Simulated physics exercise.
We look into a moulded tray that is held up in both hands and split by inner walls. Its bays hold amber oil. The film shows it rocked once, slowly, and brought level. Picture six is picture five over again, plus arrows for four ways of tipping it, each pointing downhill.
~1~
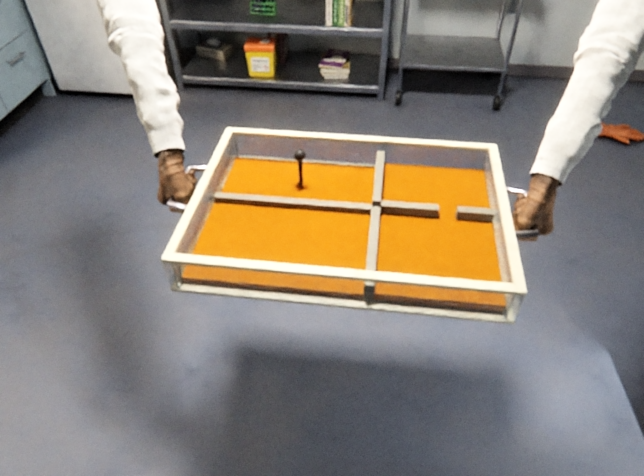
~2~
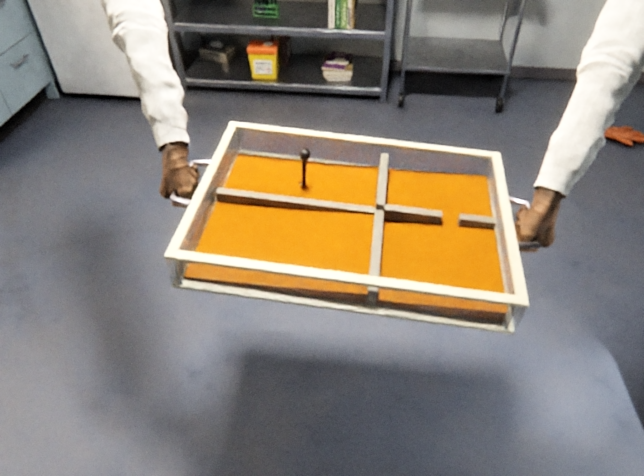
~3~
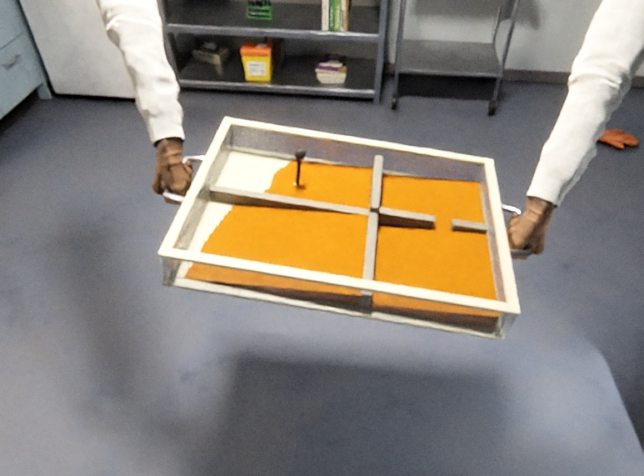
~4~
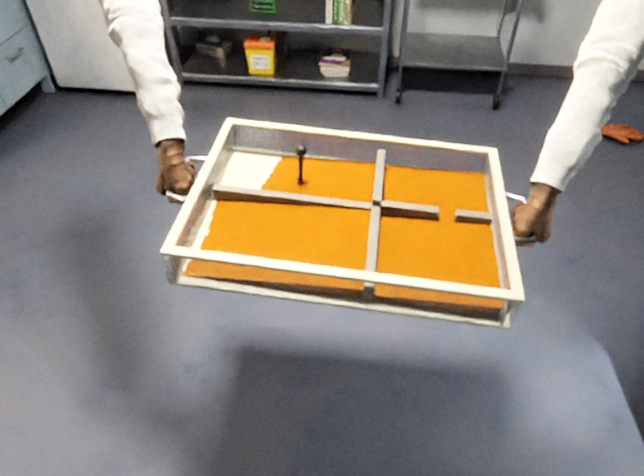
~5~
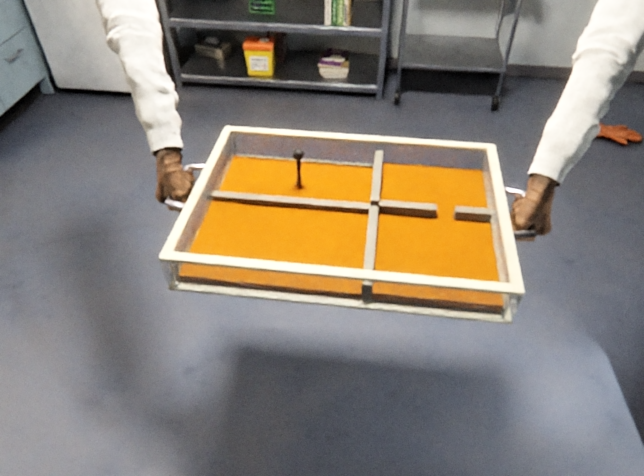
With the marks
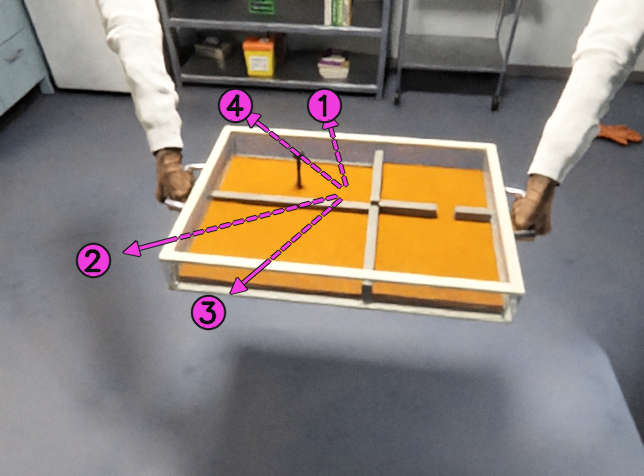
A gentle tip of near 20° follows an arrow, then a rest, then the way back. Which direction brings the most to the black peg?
Take 1.
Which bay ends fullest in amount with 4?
The back left bay.
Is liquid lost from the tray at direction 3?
Yes, some is lost.
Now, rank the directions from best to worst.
Best to worst: 1, 4, 2, 3.
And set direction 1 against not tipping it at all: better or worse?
It is better.
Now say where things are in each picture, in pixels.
The tray is level; deepest in the front right bay, at (435, 254), shallowest in the back left; black peg at (300, 155), in the first picture.
Tipped about 4° down to the right; no wall is crossed, in the second picture.
Tipped about 6° down to the right; no wall is crossed; black peg at (300, 154), in the third picture.
Tipped about 3° down to the right; no wall is crossed, in the fourth picture.
The tray is level; deepest in the back right bay, at (430, 189), shallowest in the back left; black peg at (298, 154), in the fifth picture.
On the marked copy, 1 ends at (328, 117); 2 ends at (129, 251); 3 ends at (234, 289); 4 ends at (248, 115).
Choosing 1, about 55 % of the liquid ends in the peg's bay; almost none goes over the rim.
Choosing 2, about 8 % of the liquid ends in the peg's bay; about 29 % goes over the rim.
Choosing 3, about 3 % of the liquid ends in the peg's bay; about 27 % goes over the rim.
Choosing 4, about 43 % of the liquid ends in the peg's bay; about 29 % goes over the rim.
